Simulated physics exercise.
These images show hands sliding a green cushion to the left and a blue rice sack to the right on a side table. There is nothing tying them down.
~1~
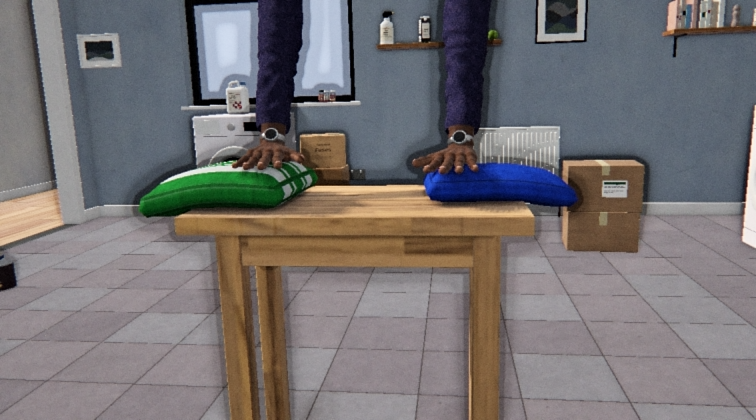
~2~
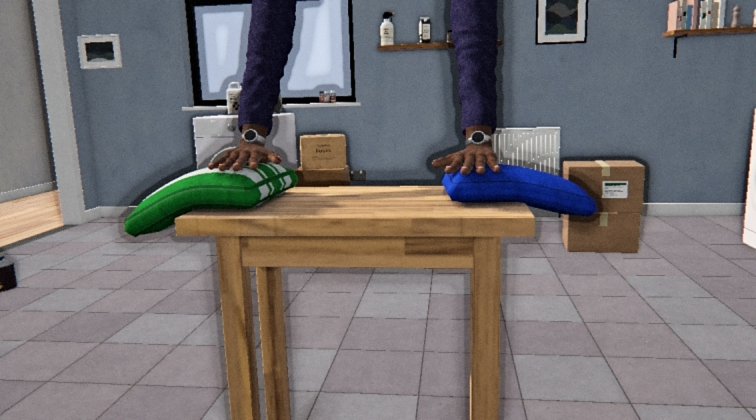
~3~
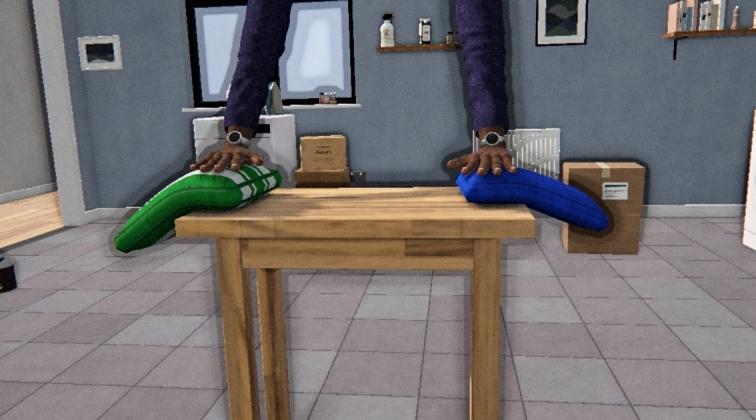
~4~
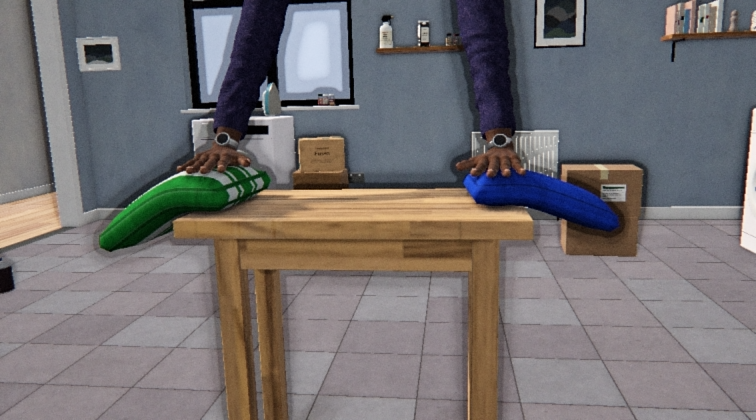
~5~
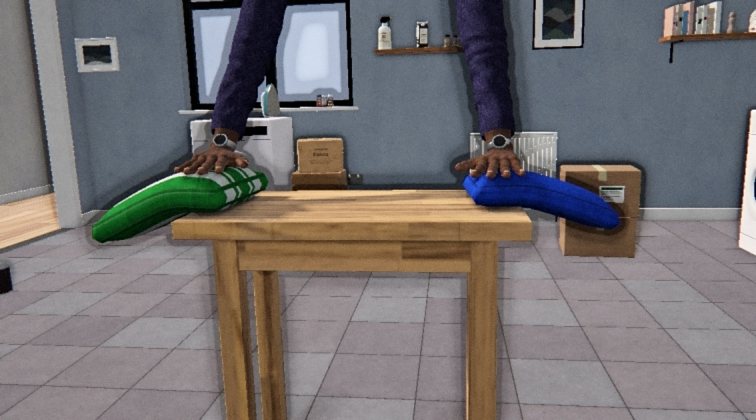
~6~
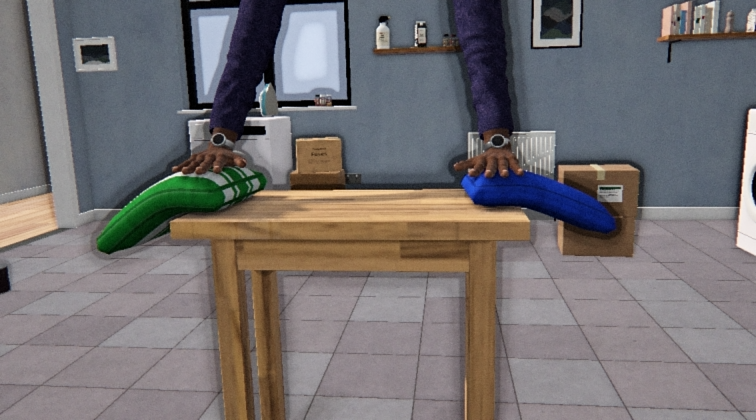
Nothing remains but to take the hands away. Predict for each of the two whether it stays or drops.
Prediction: The green cushion drops, the blue rice sack drops.
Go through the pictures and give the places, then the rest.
The first frame shows cushion tip (162, 202); rice sack tip (565, 195).
The second frame shows cushion tip (148, 221); rice sack tip (584, 204).
The third frame shows cushion tip (140, 238); rice sack tip (595, 219).
The fourth frame shows cushion tip (124, 237); rice sack tip (605, 219).
The fifth frame shows cushion tip (117, 228); rice sack tip (606, 218).
The sixth frame shows cushion tip (121, 239), well over half past the edge; rice sack tip (602, 222), well over half past the edge.
Then, 0.38 s on from there, cushion falling near (166, 335); rice sack falling near (537, 255).
Then, 0.66 s on from there, cushion on the floor; rice sack on the floor.
In the end, cushion on the floor; rice sack on the floor. The green cushion slumps off the end and the blue rice sack tips over and falls.
